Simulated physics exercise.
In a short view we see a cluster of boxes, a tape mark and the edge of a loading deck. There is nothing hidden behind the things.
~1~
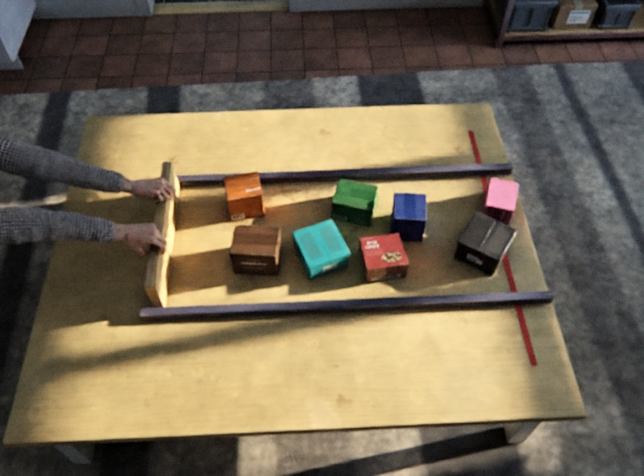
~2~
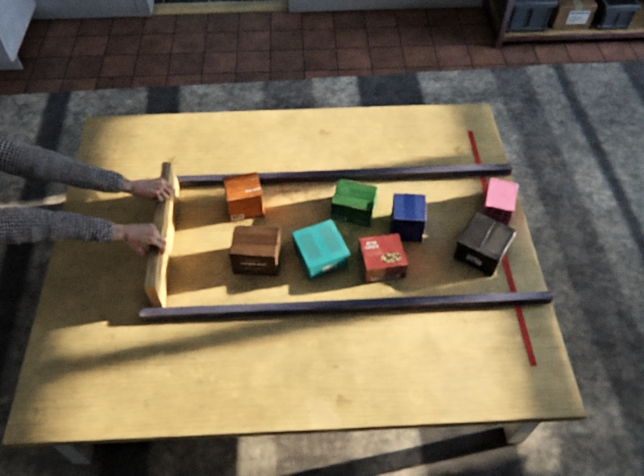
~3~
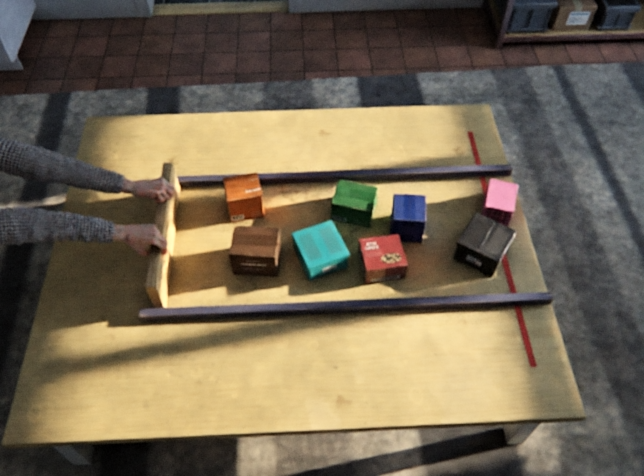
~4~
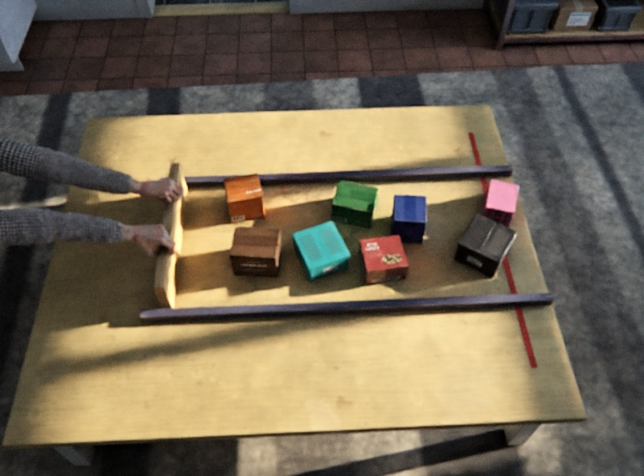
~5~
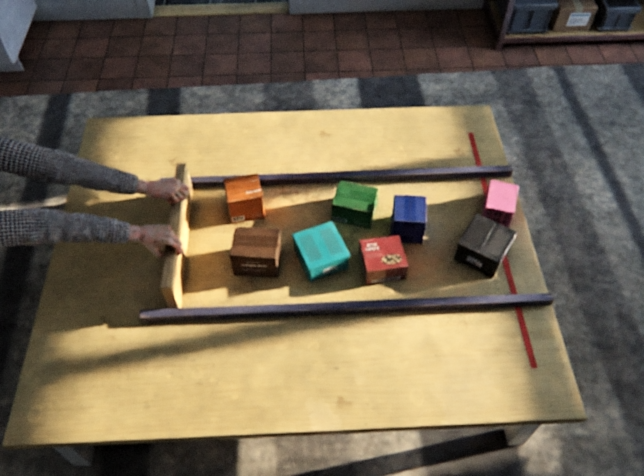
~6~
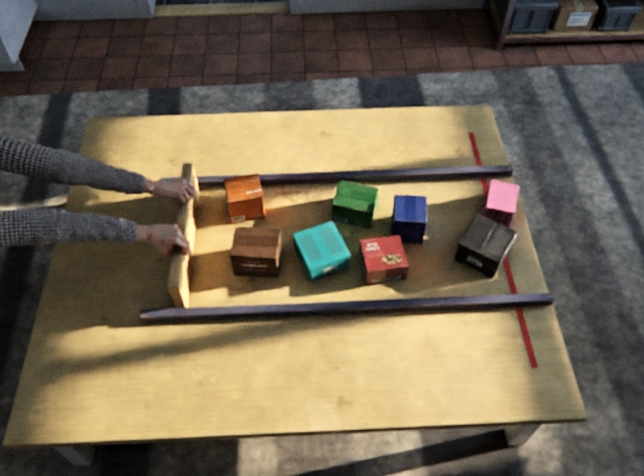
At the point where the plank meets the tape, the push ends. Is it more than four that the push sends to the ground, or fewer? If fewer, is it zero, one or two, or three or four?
Well, the ones that get knocked off number no fewer than five.
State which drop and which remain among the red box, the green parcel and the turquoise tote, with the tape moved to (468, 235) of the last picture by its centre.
Lab note: Red box comes off; green parcel is safe; turquoise tote comes off.
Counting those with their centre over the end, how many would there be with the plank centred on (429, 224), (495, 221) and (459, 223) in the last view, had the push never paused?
The counts are 3, 6 and 4, in that order.
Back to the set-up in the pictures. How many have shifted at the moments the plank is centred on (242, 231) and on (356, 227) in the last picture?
I count 2 first and 7 after.
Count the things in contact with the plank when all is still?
2.
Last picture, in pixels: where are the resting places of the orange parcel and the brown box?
Near (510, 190) and (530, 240).
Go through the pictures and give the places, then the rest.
The first frame shows pink crate (500, 201); black tote (485, 244); blue parcel (408, 217); plank (164, 232); tape (498, 232).
The second frame shows black tote (484, 244); turquoise tote (320, 250).
The third frame shows blue parcel (408, 218); orange parcel (244, 198).
The fourth frame shows pink crate (500, 203); plank (172, 234).
The fifth frame shows black tote (485, 246); brown box (257, 252).
The sixth frame shows pink crate (500, 203); black tote (485, 246); blue parcel (409, 219); plank (185, 233); tape (498, 234).
Soon after, none off yet; pink crate at rest near (500, 203); black tote at rest near (485, 246); blue parcel at rest near (409, 219).
Then, none off yet; pink crate moved a little near (510, 202); black tote moved about its own width near (544, 237); blue parcel moved well along near (480, 218).
At rest, the number that fall off is five or more; fallen, turquoise tote, green parcel, red box, blue parcel, black tote and pink crate.
